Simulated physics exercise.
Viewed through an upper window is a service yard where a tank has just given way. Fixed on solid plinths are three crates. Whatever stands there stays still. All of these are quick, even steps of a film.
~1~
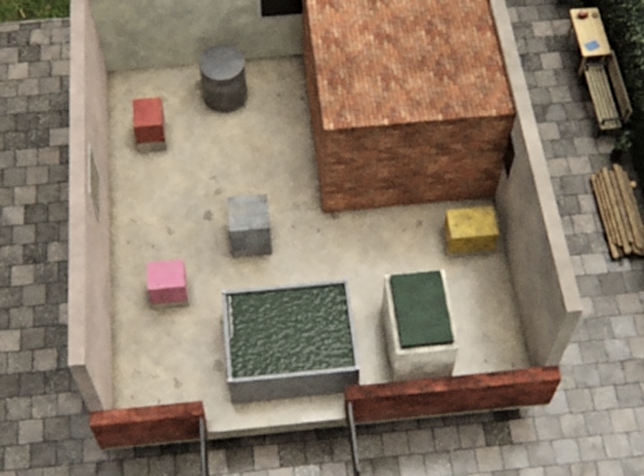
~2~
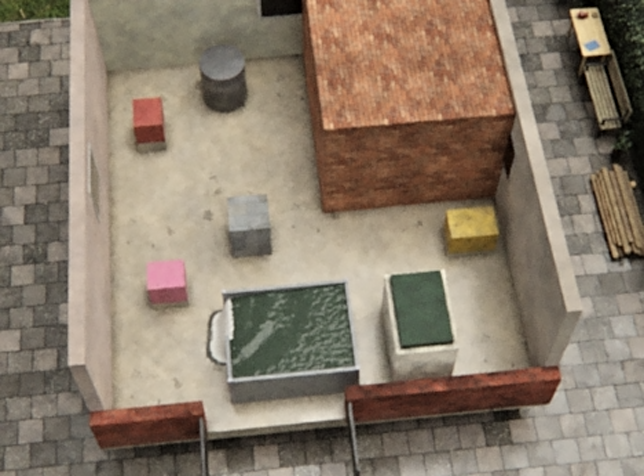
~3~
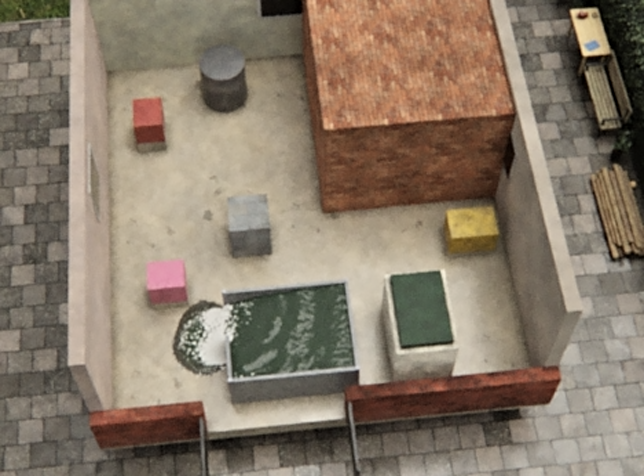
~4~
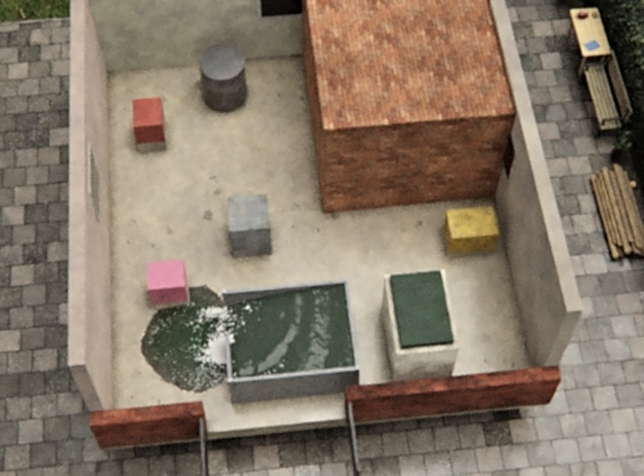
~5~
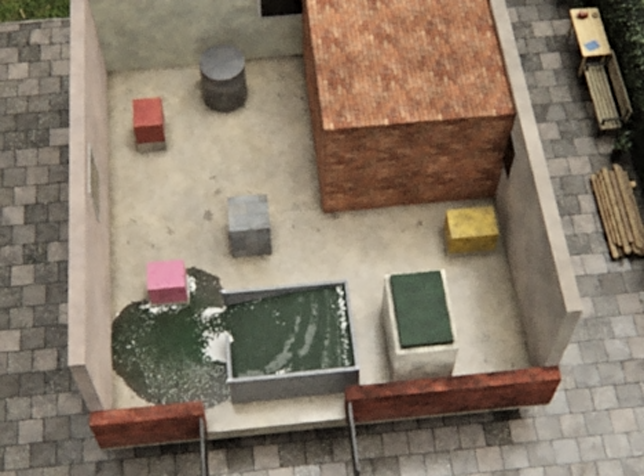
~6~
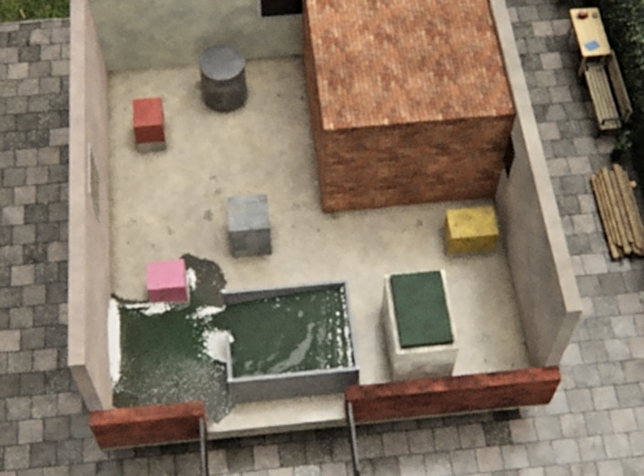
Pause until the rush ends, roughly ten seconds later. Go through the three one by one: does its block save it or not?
My prediction: Yellow crate: Dry; pink crate: Wet; red crate: Dry.
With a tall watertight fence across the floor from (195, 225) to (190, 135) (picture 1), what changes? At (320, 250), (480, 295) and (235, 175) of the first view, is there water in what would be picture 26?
Outcome by spot, in order - unwatered, unwatered, watered.
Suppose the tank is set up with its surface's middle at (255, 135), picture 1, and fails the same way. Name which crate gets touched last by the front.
The yellow-painted one comes last.
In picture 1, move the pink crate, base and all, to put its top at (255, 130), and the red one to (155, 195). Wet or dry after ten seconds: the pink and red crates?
The pink crate is never reached, while the red crate is never reached.
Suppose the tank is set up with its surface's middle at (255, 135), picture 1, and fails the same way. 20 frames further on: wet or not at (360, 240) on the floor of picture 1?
At that spot: Bone-dry.
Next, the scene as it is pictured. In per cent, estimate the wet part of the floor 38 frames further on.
About 65 per cent.
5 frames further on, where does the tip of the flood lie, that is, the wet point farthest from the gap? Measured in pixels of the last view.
(110, 206).
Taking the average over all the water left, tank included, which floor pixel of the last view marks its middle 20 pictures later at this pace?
My guess is about (216, 315).
A moment on, water covers 20 % of the floor; the yellow crate not reached, the pink crate water round its plinth, the red crate not reached.
Next, water covers 35 % of the floor; the yellow crate not reached, the pink crate water round its plinth, the red crate water round its plinth.
Then, water covers 50 % of the floor; the yellow crate not reached, the pink crate water round its plinth, the red crate water round its plinth.
Later, water covers 65 % of the floor; the yellow crate not reached, the pink crate water round its plinth, the red crate water round its plinth.
In the end, water covers 75 % of the floor; the yellow crate stayed above the water, the pink crate was topped, the red crate stayed above the water.
